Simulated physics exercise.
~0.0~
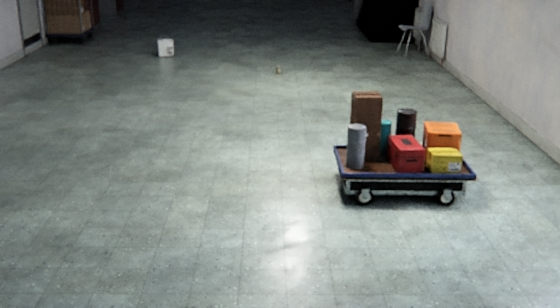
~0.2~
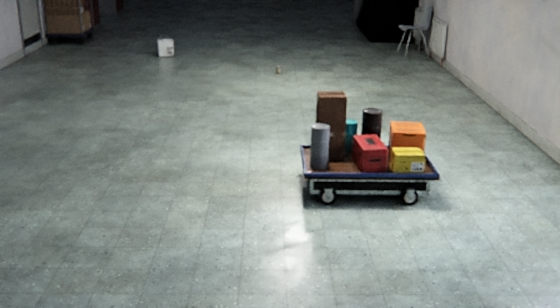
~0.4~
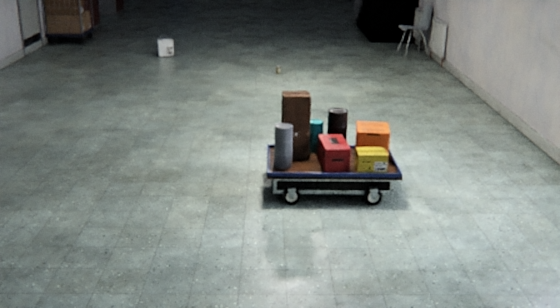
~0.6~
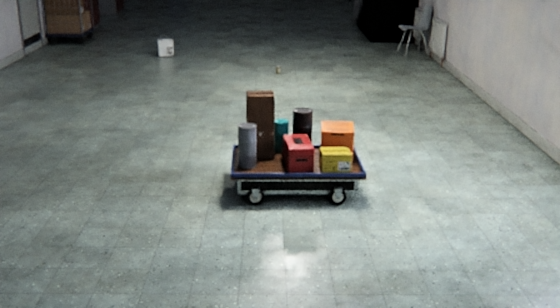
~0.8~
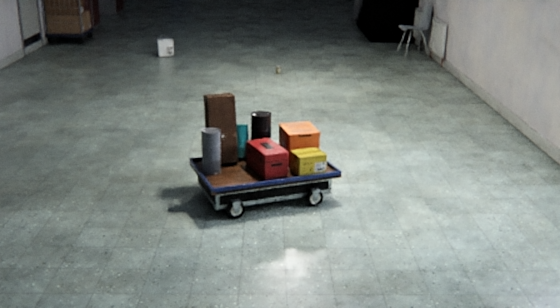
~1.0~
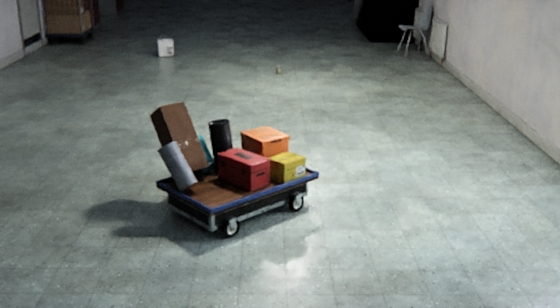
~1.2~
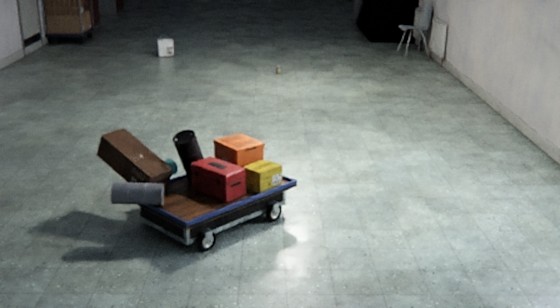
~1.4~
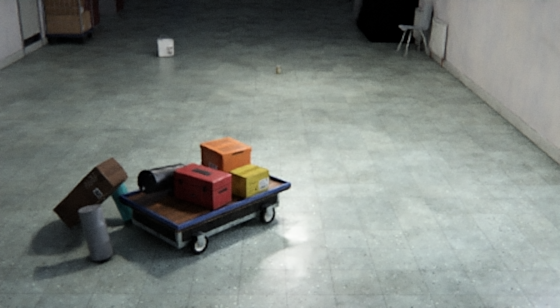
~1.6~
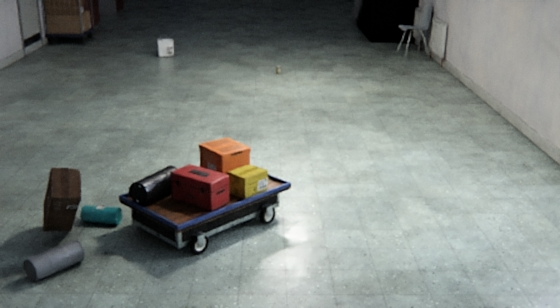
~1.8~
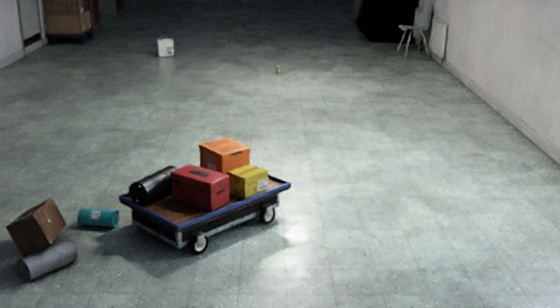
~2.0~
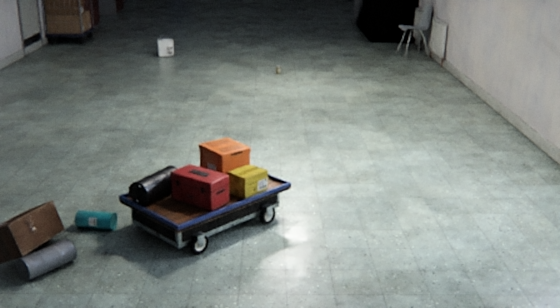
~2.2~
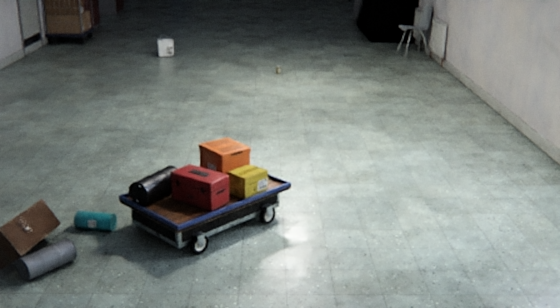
A loaded cart rolls left, turns and stops as a box and two canisters tumble off.
